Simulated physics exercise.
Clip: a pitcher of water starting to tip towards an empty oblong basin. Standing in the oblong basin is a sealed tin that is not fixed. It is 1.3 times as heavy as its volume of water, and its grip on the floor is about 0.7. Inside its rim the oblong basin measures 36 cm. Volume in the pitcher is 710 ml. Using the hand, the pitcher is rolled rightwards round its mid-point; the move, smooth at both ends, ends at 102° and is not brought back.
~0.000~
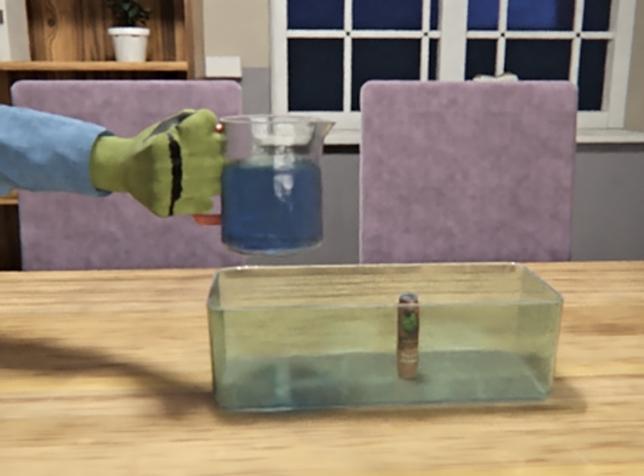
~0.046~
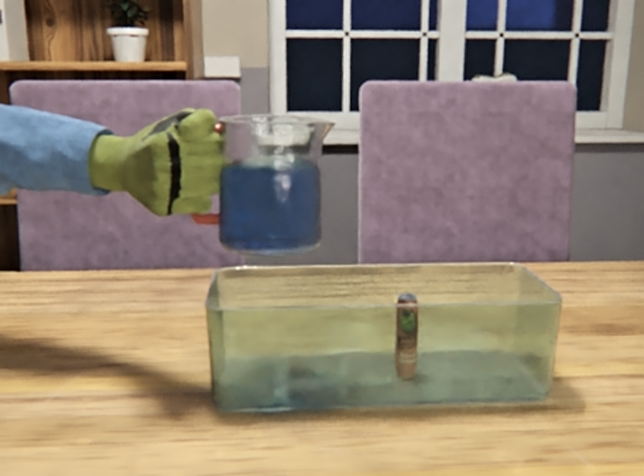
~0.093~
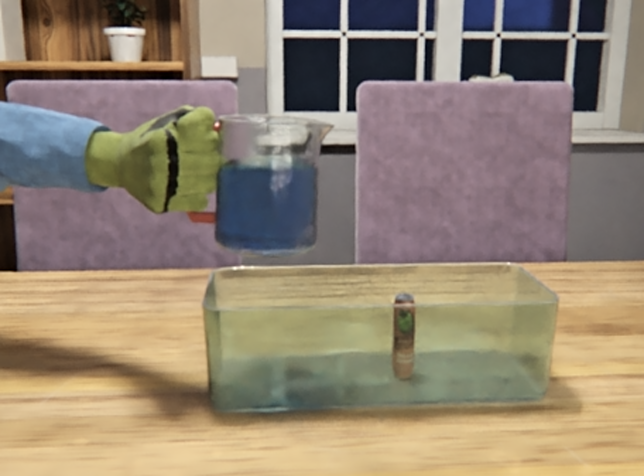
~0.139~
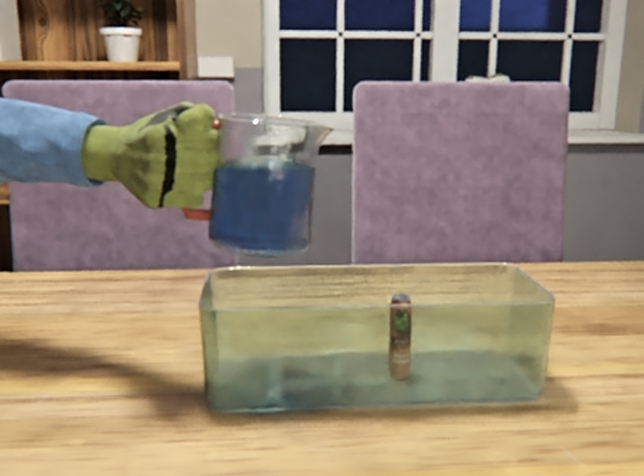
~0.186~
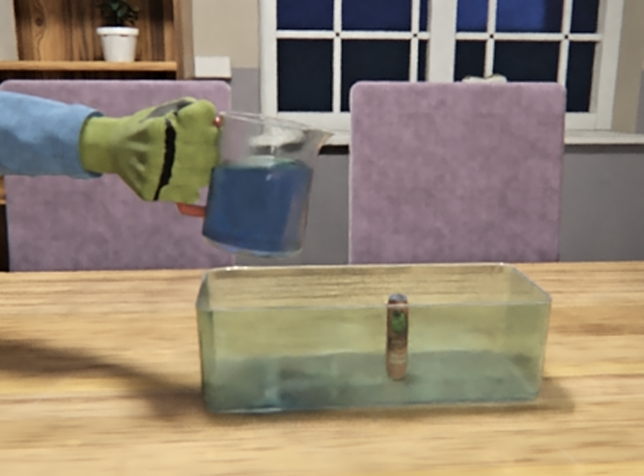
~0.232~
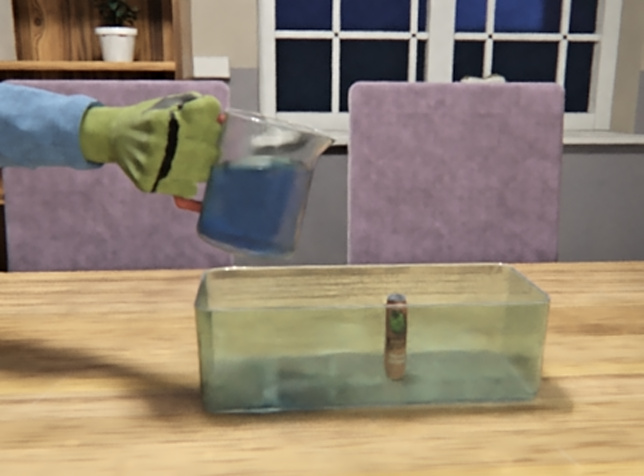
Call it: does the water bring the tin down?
Call: Brought down.
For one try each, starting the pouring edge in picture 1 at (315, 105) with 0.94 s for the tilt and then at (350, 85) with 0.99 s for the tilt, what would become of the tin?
Try 1: Tipped over; try 2: Tipped over.
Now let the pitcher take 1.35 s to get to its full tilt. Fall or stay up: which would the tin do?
Then the tin tumbles.
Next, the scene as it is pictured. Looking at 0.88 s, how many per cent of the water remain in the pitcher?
Close to 44 percent of the whole amount.
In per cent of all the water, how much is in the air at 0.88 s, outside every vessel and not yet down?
Airborne share: Near 18 %.
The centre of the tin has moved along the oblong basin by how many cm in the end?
9.5 cm.
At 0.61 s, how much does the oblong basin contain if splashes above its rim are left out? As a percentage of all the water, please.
About 0 per cent.
Then, 0.61 s in, the tilt is 70° and 93 per cent is still to pour; the tin stands where it began.
Then, 0.88 s in, the tilt is 99° and 43 per cent is still to pour; the tin leans 49°.
Then, 1.17 s in, the tilt is 102° and 10 per cent is still to pour; the tin lies on its side.
Then, 1.48 s in, the tilt is 102° and 1 per cent is still to pour; the tin lies on its side.
Finally, the tin lies on its side.
